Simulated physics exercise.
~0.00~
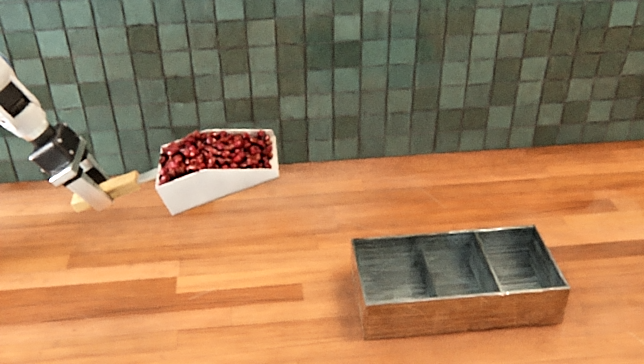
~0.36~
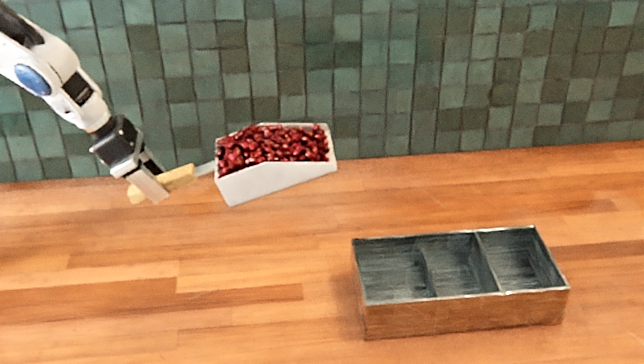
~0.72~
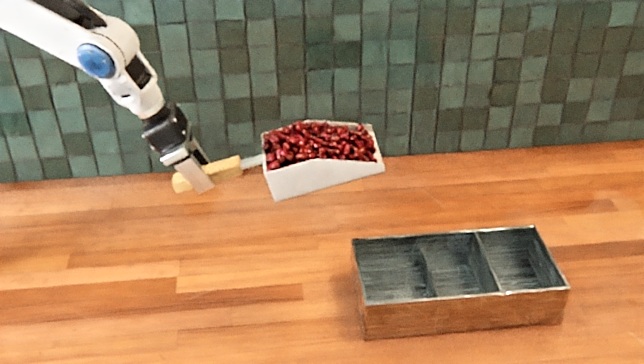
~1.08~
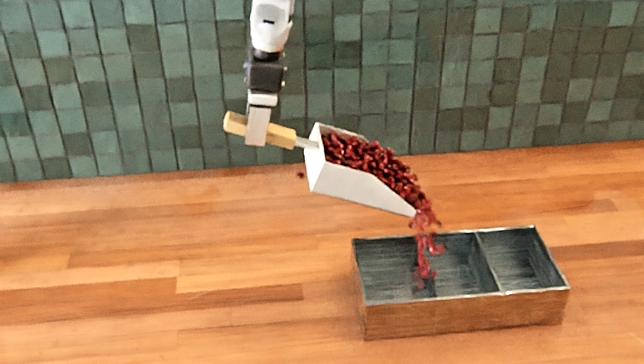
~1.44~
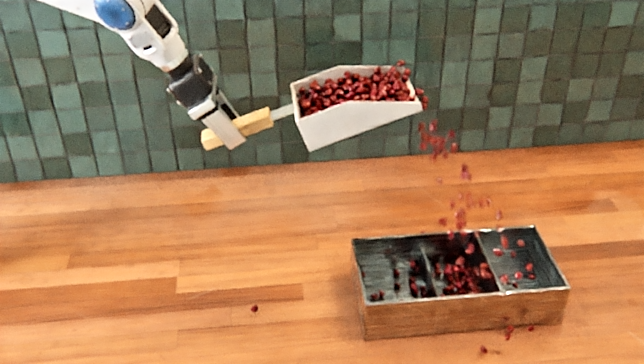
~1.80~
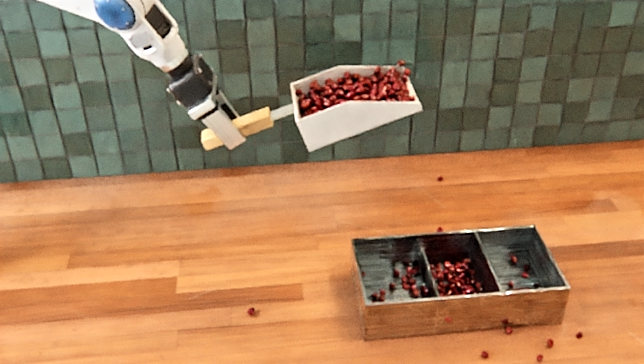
To begin with, a robot arm holds a white scoop heaped with dark red beans above a wooden table, with a three-part wooden box standing to the right and green tiles behind. The arm carries the scoop steadily right towards the box. It then tips the scoop forward, and beans pour over the front edge into the box. Next the arm lifts and tilts the scoop back, while the last beans fall and scatter. Finally the scoop hangs still, well filled, with most of the fallen beans in the middle part, fewer in the side parts and several on the table.
